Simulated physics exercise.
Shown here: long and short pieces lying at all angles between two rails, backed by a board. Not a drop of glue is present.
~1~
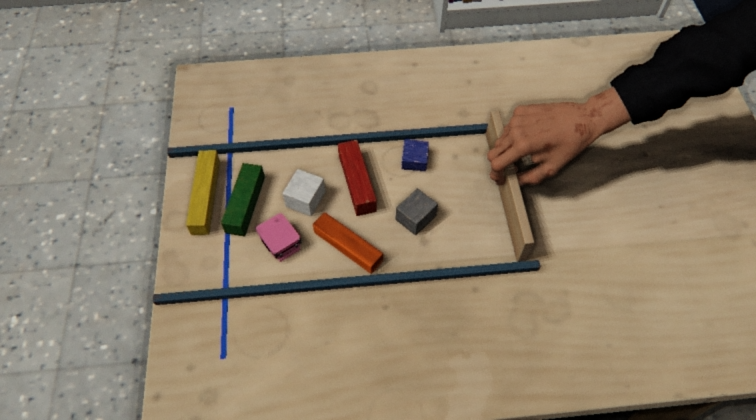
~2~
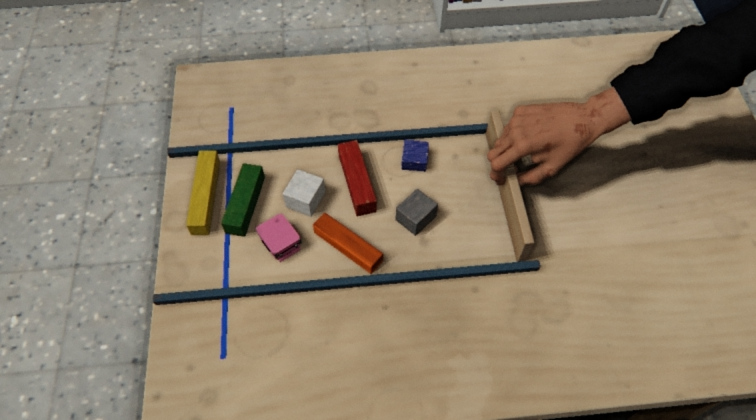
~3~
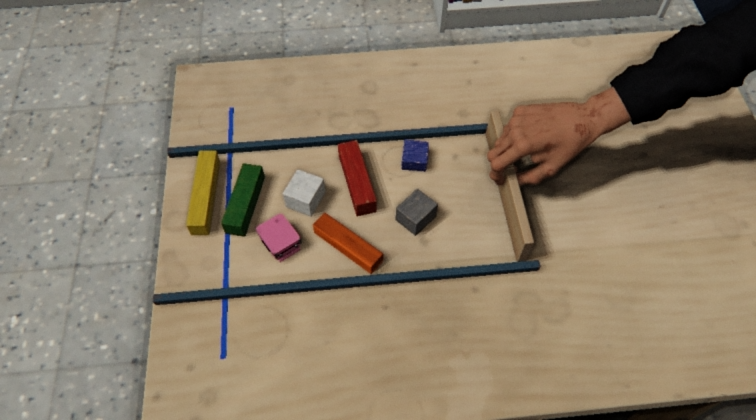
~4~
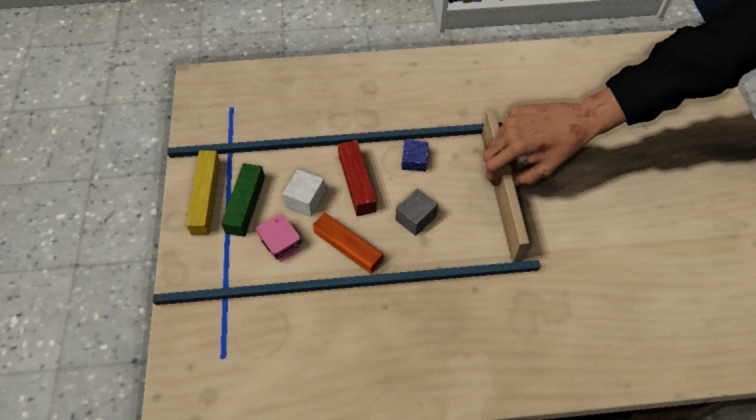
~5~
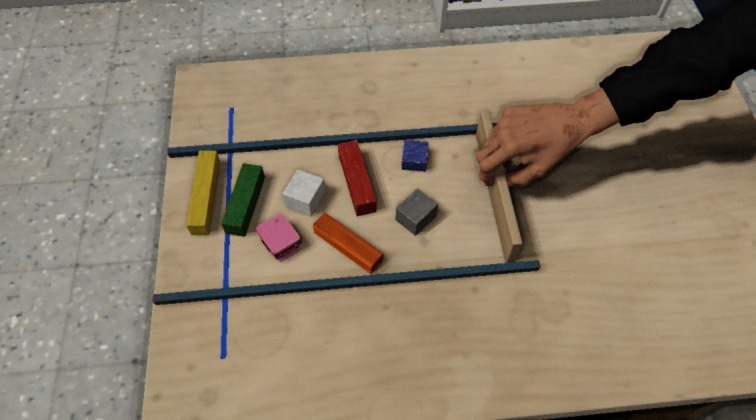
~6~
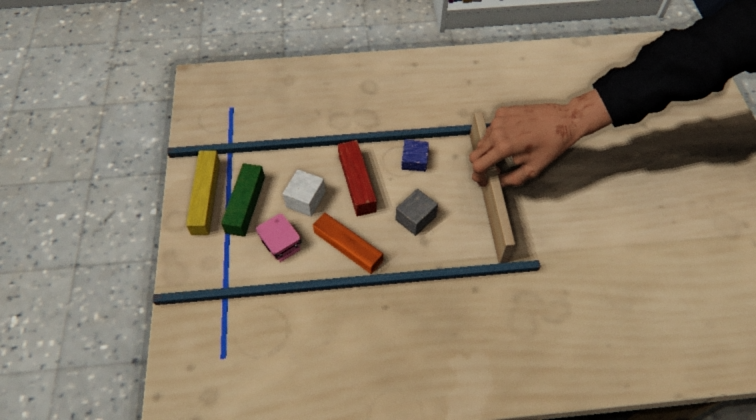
A hand in a dark sleeve reaches from the upper right over a pale wooden table on a speckled floor, seen from above at a slight angle. Yellow, green, white, pink, red, orange, blue and grey blocks lie between two dark rails, with a blue line crossing at left. The hand holds an upright board still, then slides it slightly left; the blocks and camera stay still.
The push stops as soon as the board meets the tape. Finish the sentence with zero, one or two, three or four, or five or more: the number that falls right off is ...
The number that falls right off is one or two.
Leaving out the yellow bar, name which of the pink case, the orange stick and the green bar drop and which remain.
Final state: Pink case in place, orange stick in place, green bar off.
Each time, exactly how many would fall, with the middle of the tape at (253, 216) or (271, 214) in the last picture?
0 and 0 down on the floor.
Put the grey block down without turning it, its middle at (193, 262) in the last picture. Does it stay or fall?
The grey block plunges.
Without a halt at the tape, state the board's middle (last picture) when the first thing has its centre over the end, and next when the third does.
In pixels, around (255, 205) followed by around (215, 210).
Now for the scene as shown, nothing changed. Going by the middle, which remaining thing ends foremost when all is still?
Going by centres, it is the pink case.
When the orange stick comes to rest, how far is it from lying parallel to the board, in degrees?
The angle comes out near 40 degrees.
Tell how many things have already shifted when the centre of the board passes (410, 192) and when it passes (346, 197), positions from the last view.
So far 2, and 6 at the second.
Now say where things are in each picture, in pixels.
The first picture shows yellow bar (204, 192); green bar (244, 199); pink case (279, 238); board (508, 184); tape (228, 218).
The second picture shows green bar (244, 199); white block (305, 193).
The third picture shows pink case (279, 238); red bar (357, 177).
The fourth picture shows yellow bar (204, 192); blue block (415, 156).
The fifth picture shows green bar (244, 199); grey block (416, 212).
The sixth picture shows yellow bar (204, 192); green bar (244, 199); pink case (279, 238); board (491, 185); tape (228, 218).
Soon after, none off yet; yellow bar at rest near (204, 192); green bar at rest near (244, 199); pink case at rest near (279, 238).
At rest, the number that fall off is one or two; fallen, green bar and yellow bar.
